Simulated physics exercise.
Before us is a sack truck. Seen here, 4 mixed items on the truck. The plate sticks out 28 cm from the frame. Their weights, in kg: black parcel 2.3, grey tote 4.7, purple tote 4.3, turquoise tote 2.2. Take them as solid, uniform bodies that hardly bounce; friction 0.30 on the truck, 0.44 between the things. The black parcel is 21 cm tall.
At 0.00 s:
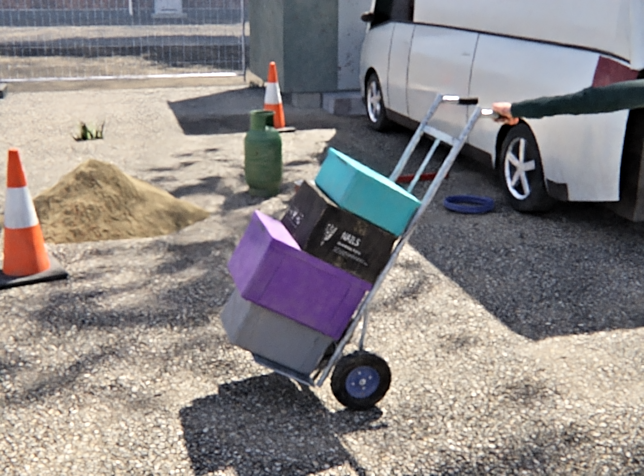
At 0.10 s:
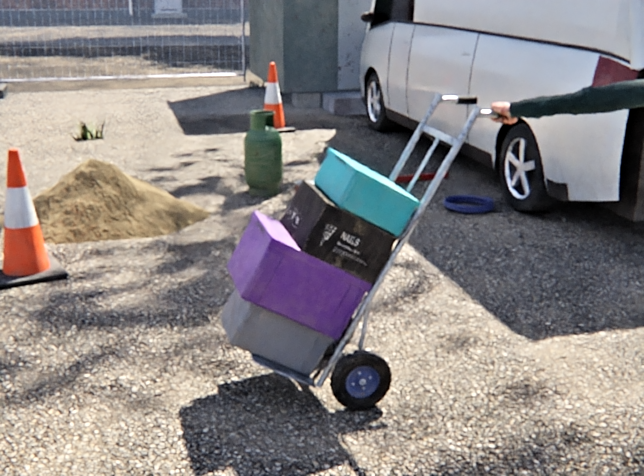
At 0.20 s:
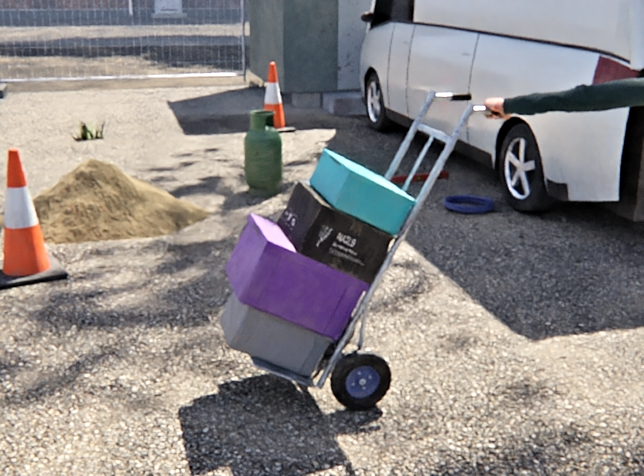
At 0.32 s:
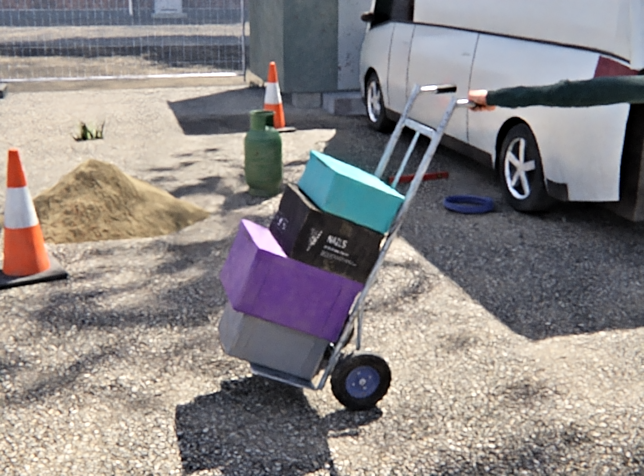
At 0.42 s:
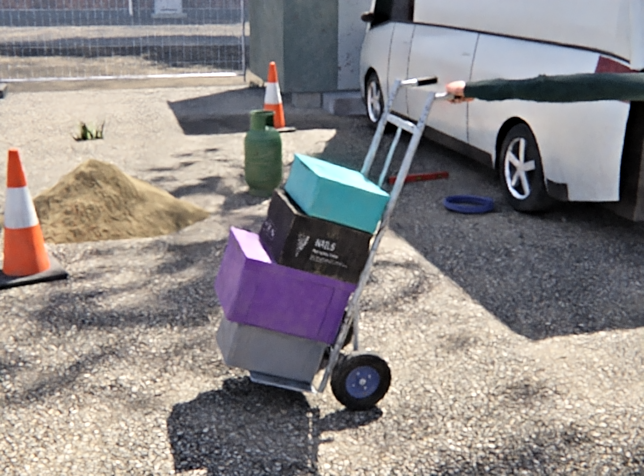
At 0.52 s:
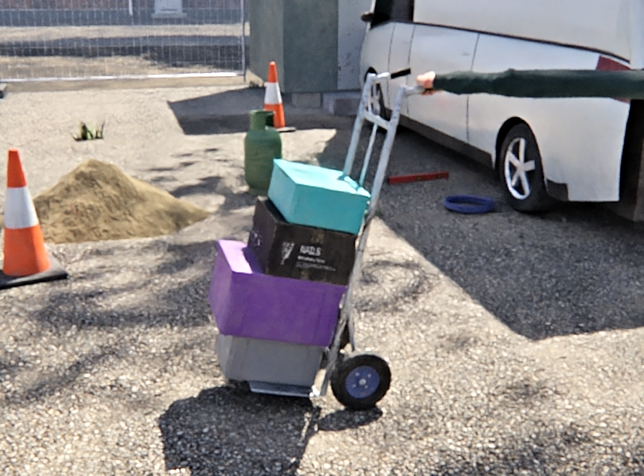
The clip shows a sack truck loaded with a grey tote, a purple tote, a black parcel and a turquoise tote, leaning back on gravel as an outstretched arm pushes its handle leftward, gradually raising it to a more upright angle.
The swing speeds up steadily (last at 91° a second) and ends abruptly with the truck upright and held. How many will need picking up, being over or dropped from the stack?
In all, zero.
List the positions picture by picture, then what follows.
The first frame shows leaning back 30°; black parcel (338, 230); grey tote (275, 327).
The second frame shows leaning back 30°; purple tote (296, 275); turquoise tote (363, 192).
The third frame shows leaning back 28°; purple tote (294, 277); turquoise tote (359, 192).
The fourth frame shows leaning back 24°; purple tote (288, 280); turquoise tote (348, 192).
The fifth frame shows leaning back 20°; purple tote (282, 286); turquoise tote (334, 193).
The sixth frame shows leaning back 14°; black parcel (301, 240); grey tote (268, 347).
By 0.82 s, truck upright; black parcel rocked 6° off its seat near (258, 255); grey tote rocked 6° off its seat near (265, 363); turquoise tote rocked 6° off its seat.
By 1.22 s, truck upright; black parcel rocked 3° off its seat near (260, 256); grey tote rocked 3° off its seat near (266, 364); turquoise tote rocked 3° off its seat.
When it is over (1.8 s), all 4 within 10 cm of the start. In the last view, black parcel near (272, 256), grey tote near (268, 364).
